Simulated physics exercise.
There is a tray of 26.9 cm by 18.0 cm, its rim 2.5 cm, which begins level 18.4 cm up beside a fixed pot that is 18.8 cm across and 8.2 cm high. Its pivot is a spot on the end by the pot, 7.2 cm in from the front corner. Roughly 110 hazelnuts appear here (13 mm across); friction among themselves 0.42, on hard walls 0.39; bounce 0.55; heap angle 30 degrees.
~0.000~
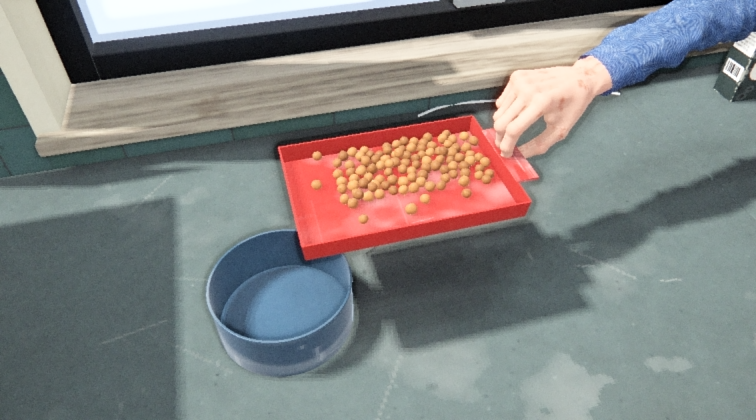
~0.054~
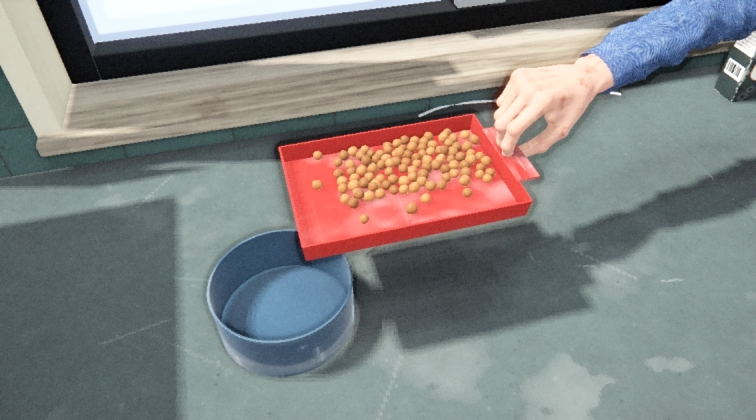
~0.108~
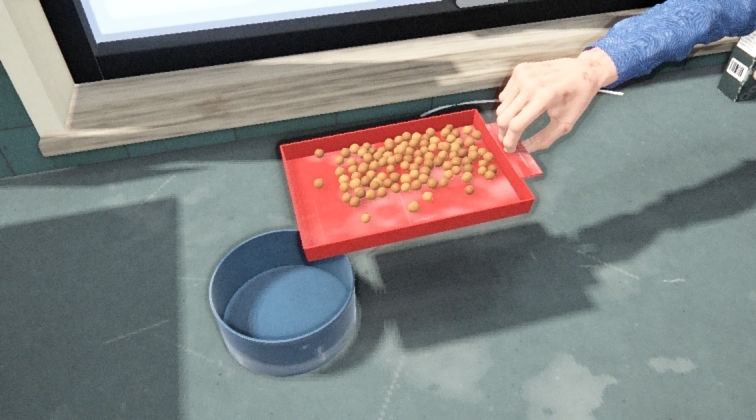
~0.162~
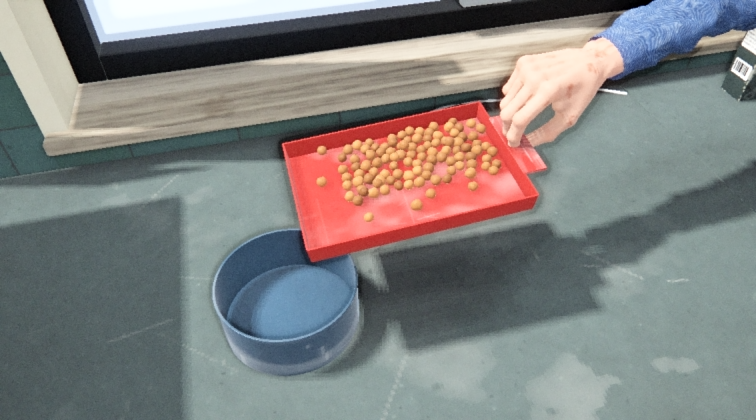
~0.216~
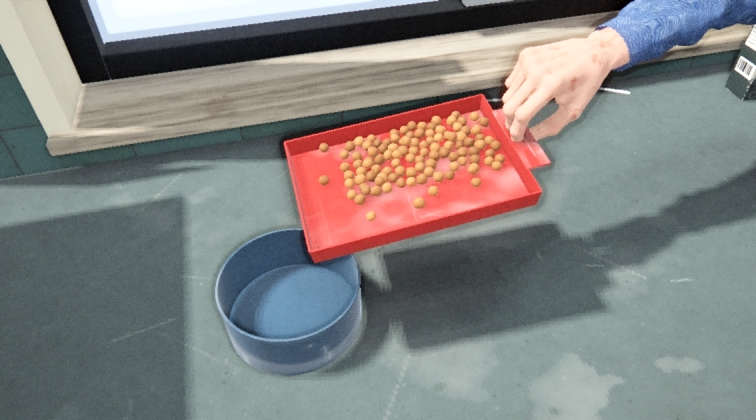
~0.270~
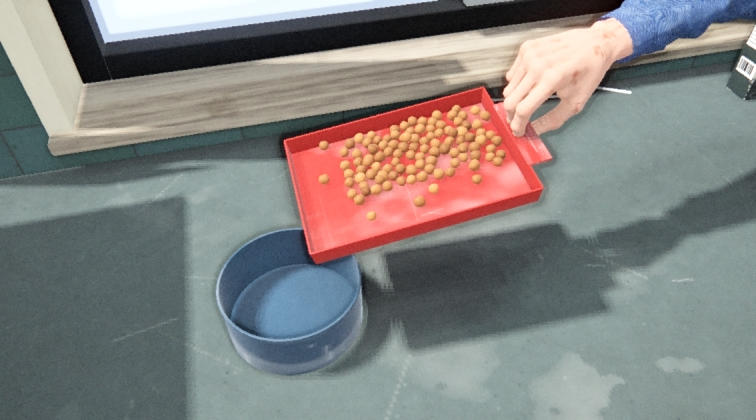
A hand slightly raising the right end of a red tray of small round brown pieces beside a blue pot.
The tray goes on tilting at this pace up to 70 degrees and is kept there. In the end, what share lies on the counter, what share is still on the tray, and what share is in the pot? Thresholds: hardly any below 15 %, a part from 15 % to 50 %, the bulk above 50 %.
Prediction - counter: Hardly any; left on the tray: The bulk; pot: Hardly any.
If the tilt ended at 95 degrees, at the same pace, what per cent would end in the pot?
70 per cent.
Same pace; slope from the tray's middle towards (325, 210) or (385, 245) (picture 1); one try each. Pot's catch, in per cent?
Roughly 0 % for the first direction, roughly 5 % for the second.
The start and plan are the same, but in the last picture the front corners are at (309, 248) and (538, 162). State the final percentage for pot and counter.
Pot: 5, counter: 0.
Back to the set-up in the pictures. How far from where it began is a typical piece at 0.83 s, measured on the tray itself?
Around 10 centimetres.
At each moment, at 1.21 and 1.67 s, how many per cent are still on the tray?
Sequence: 100; 100.
Then, at 0.83 s, tilt 38 degrees; the tray holds 100 %, the pot 0 %.
After 1.21 s, tilt 57 degrees; the tray holds 100 %, the pot 0 %.
Then, at 1.67 s, tilt 70 degrees; the tray holds 100 %, the pot 0 %.
By 2.0 s all is still; counter 0 %, tray 100 %, pot 0 %.
